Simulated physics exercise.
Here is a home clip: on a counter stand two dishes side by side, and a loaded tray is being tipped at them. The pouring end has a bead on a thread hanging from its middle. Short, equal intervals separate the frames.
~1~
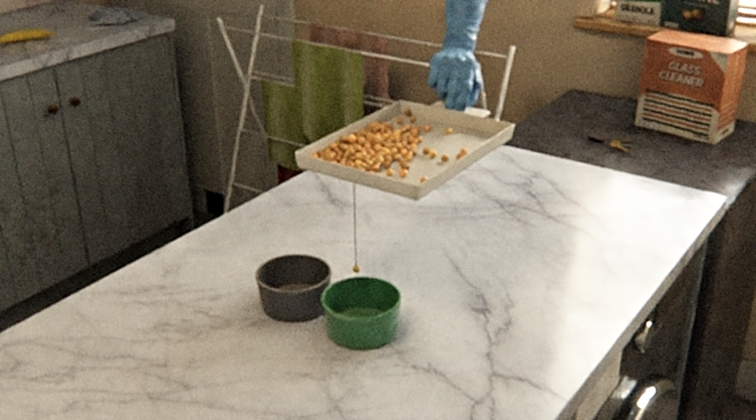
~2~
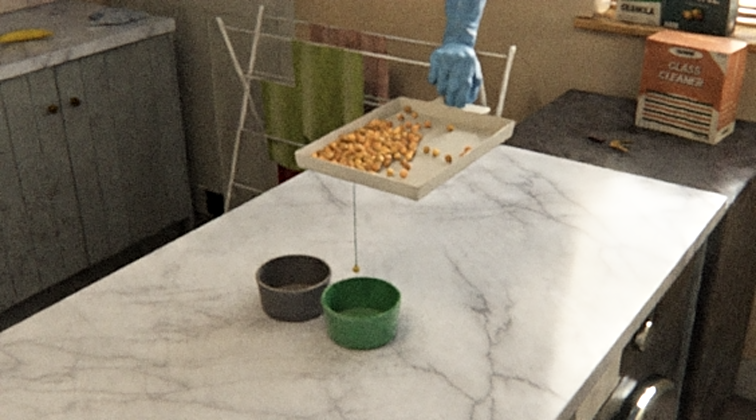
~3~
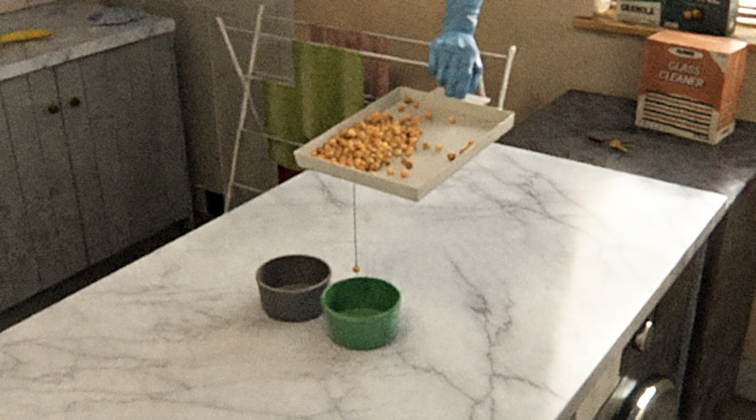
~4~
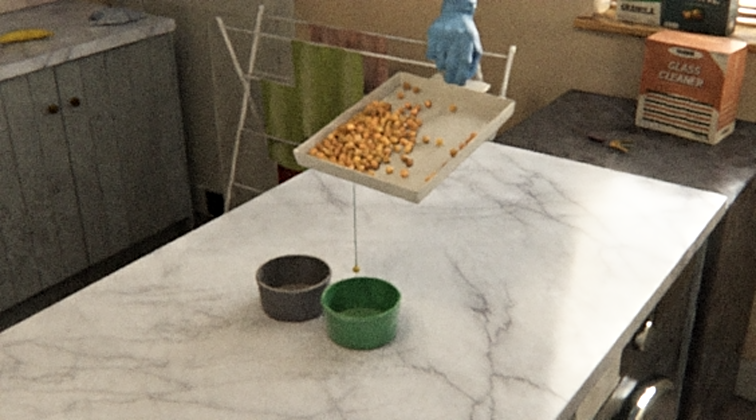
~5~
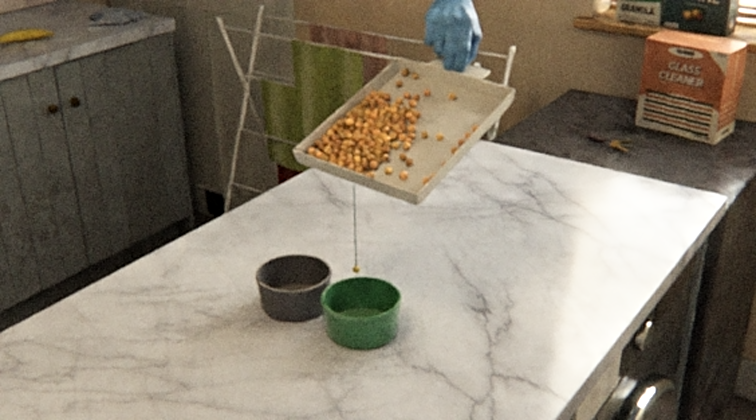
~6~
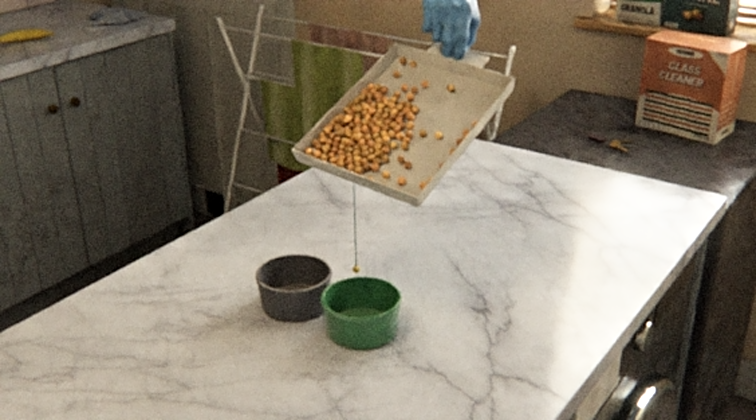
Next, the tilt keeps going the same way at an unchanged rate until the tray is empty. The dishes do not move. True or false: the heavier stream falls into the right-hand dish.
True.
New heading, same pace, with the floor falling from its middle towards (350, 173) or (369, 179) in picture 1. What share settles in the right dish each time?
10 % then 40 %, roughly.
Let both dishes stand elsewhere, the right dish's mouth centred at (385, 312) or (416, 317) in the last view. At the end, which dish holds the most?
For the first position it is the one at right; for the second, the one at right.
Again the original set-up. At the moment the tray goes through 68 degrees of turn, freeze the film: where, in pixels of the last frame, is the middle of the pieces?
In the last view, the load is centred near (374, 166).
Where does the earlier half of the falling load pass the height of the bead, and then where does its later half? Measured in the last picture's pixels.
Earlier half at (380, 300), later half at (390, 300).
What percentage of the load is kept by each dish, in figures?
The left dish gets close to 0 per cent and the right dish close to 40 per cent.
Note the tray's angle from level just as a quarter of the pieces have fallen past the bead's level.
Approx. reading: About 100°.
Soon after the last picture, tray tipped steeply; nearly all on the tray; a stray few in the right dish; a small part in the air.
A little later, tray tipped past a quarter turn; about a quarter on the tray; about a quarter in the right dish; about a quarter outside both; about a quarter in the air.
Later still, tray tipped past a quarter turn; about a third in the right dish; about two thirds outside both.
By the end, tray tipped past a quarter turn; about a third in the right dish; none in the left dish; about two thirds outside both.
